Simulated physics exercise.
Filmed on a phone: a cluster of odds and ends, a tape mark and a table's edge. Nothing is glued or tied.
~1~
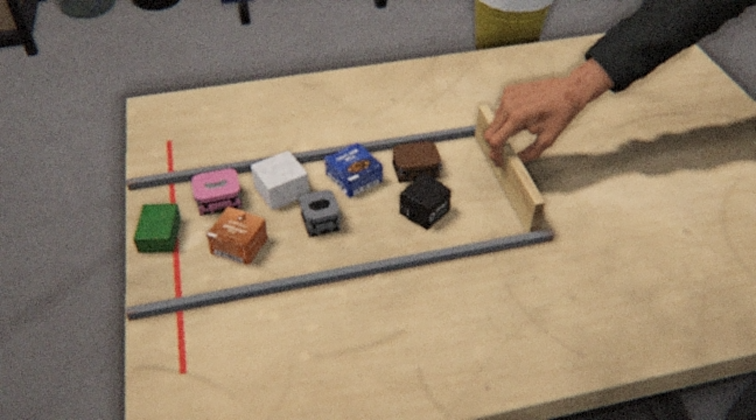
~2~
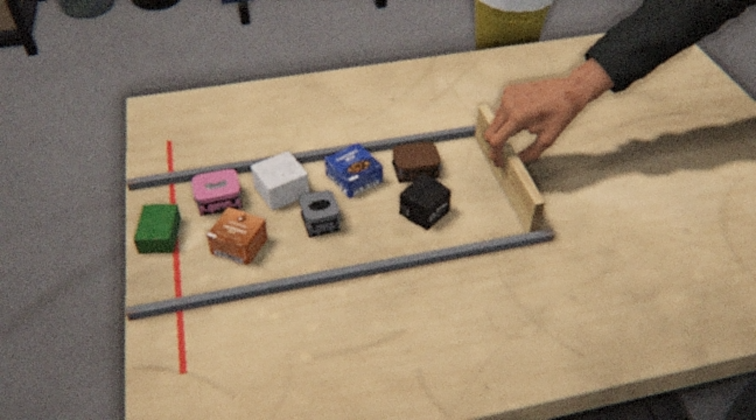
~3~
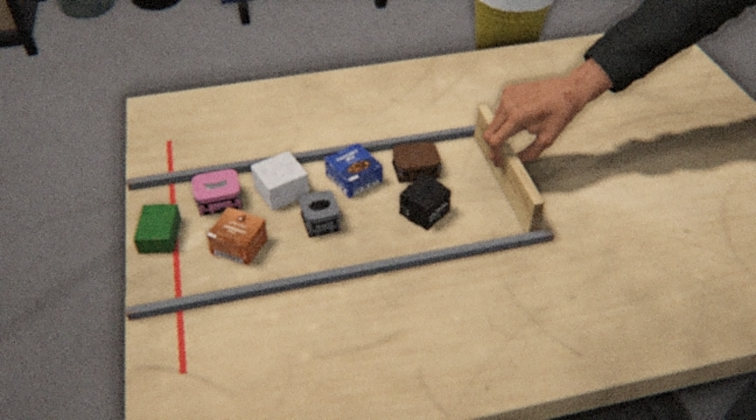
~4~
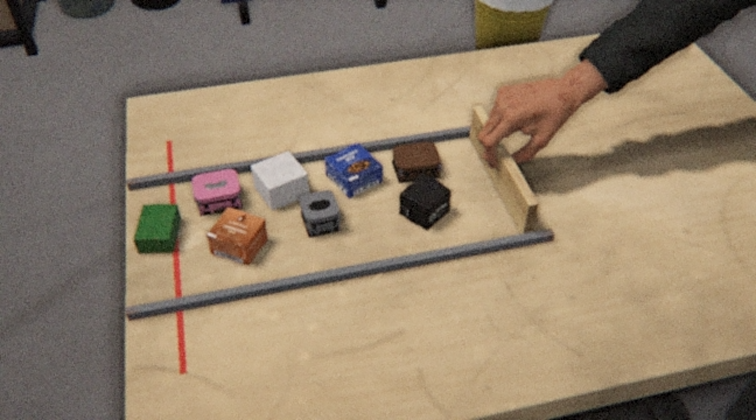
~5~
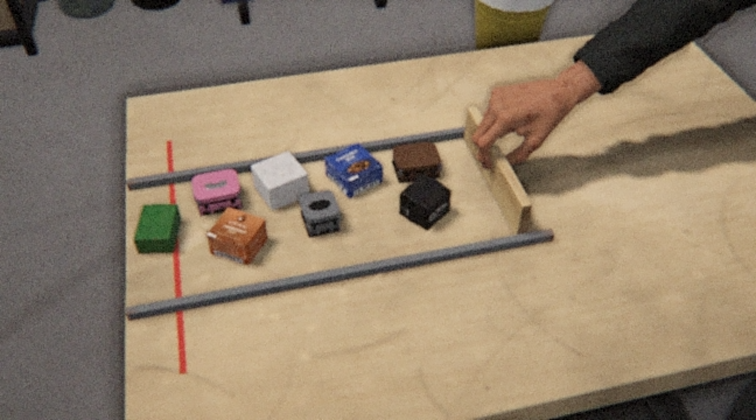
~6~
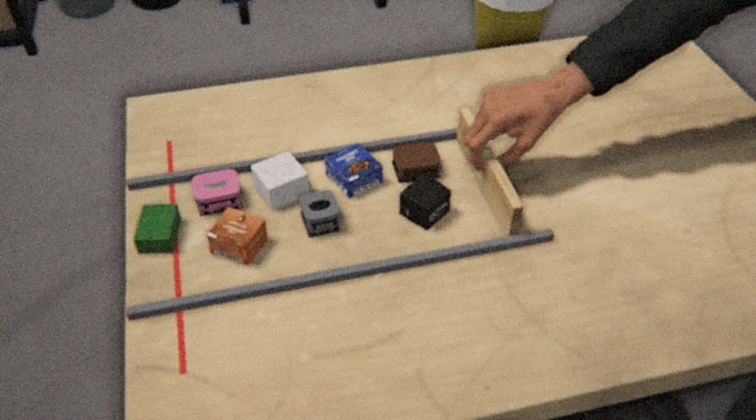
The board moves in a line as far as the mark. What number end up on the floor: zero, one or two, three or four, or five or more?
As it turns out, the number that fall off is five or more.
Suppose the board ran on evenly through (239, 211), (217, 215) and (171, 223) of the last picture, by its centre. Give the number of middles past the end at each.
Place by place, 3, 3 and 6.
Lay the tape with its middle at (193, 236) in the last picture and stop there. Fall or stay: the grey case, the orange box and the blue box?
The grey case survives, the orange box tumbles off, the blue box goes over.
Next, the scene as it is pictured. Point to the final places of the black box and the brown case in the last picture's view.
The black box at (153, 239), the brown case at (148, 207).
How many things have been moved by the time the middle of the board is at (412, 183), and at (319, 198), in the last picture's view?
At the one place 3, at the other 7.
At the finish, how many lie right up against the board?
That makes 2.
Soon after, none off yet; green block at rest near (158, 229); pink case displaced a little near (200, 193); orange box at rest near (238, 236).
In the end, the number that fall off is five or more; gone, blue box, grey case, white block, orange box, pink case and green block.
